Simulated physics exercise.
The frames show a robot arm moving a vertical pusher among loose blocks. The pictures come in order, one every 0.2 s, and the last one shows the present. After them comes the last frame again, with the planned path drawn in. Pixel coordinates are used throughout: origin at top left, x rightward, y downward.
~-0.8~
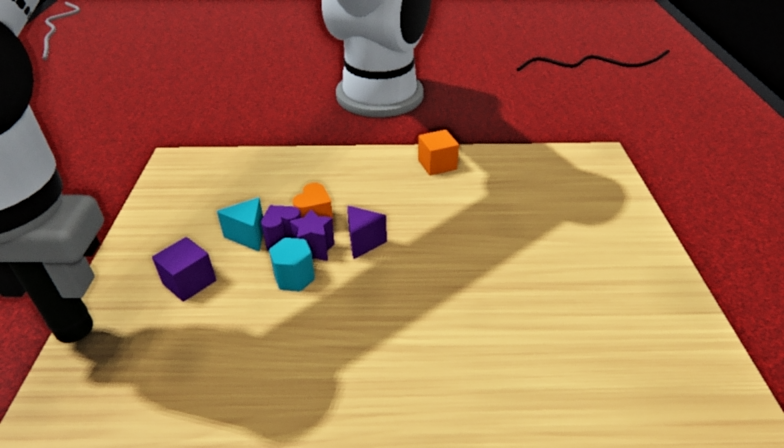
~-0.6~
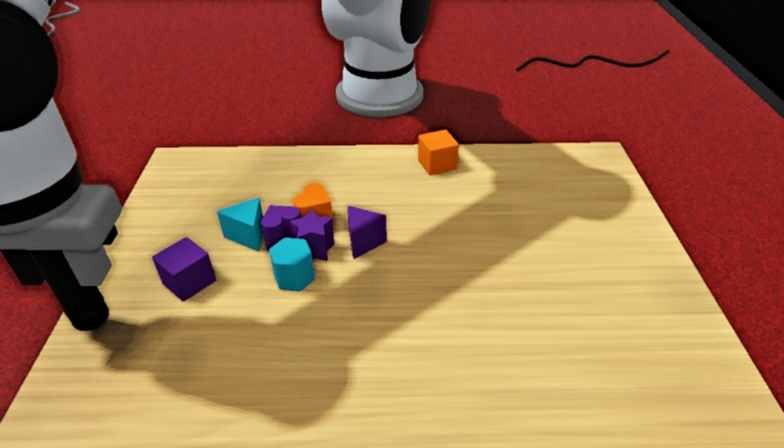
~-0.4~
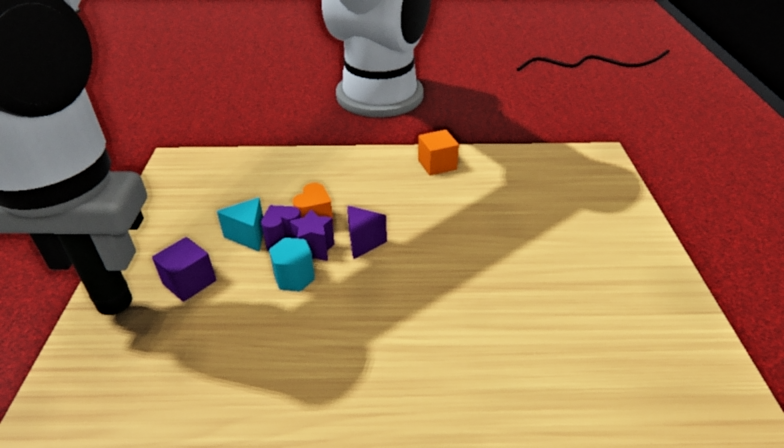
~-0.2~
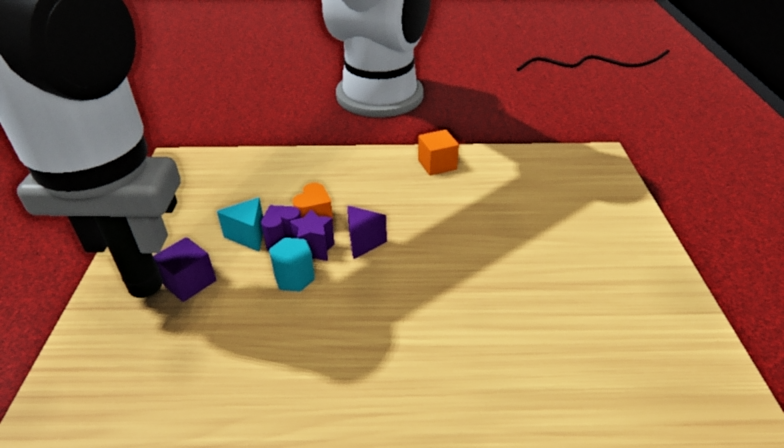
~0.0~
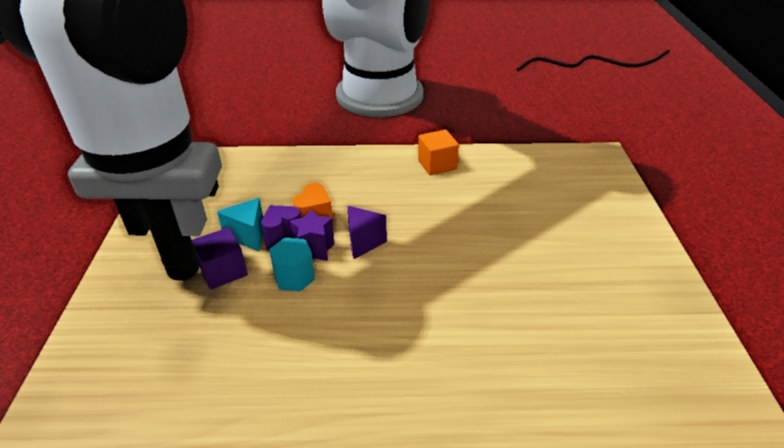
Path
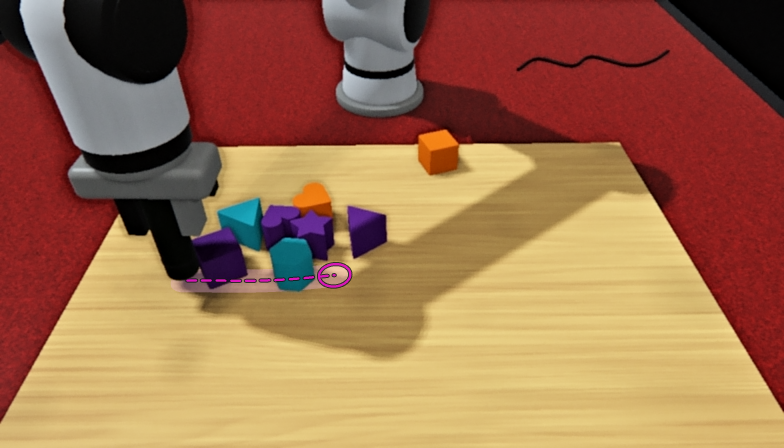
A robot arm with a black vertical pusher moves in from the left over a pale wooden board on a red surface, seen from a fixed raised view. Purple, turquoise and orange blocks cluster left of centre, with an orange cube near the far edge and another robot base behind. The pusher slides rightward and slightly away, meets the purple cube and pushes it toward the cluster.
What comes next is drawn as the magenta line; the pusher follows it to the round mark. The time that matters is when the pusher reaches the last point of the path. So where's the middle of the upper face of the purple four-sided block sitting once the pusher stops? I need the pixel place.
Its top centre is at about (281, 228).
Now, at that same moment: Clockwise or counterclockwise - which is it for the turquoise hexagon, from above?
Twists clockwise.
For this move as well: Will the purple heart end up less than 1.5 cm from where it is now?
No - that is not the case.
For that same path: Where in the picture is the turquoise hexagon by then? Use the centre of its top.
Answer: (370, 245).
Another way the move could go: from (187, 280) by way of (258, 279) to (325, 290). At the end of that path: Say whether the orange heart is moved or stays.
The orange heart will be pushed away from where it stands.
The drawn path runs from (187, 280) over (236, 281) and (286, 280) to (335, 275).
On the path given first. One third of the way, pusher at (234, 271); purple four-sided block at (261, 235), turned 35° anticlockwise; purple heart at (285, 211).
Two thirds of the way, pusher at (284, 270); purple four-sided block at (281, 228), turned 65° anticlockwise; purple heart at (293, 203); turquoise hexagon at (319, 249), turned 45° clockwise; purple star-shaped block at (319, 220), turned 15° clockwise.
At the end, pusher at (334, 265); purple four-sided block at (281, 228), turned 65° anticlockwise; purple heart at (293, 203); turquoise hexagon at (370, 245), turned 45° clockwise; purple star-shaped block at (319, 219), turned 15° clockwise.
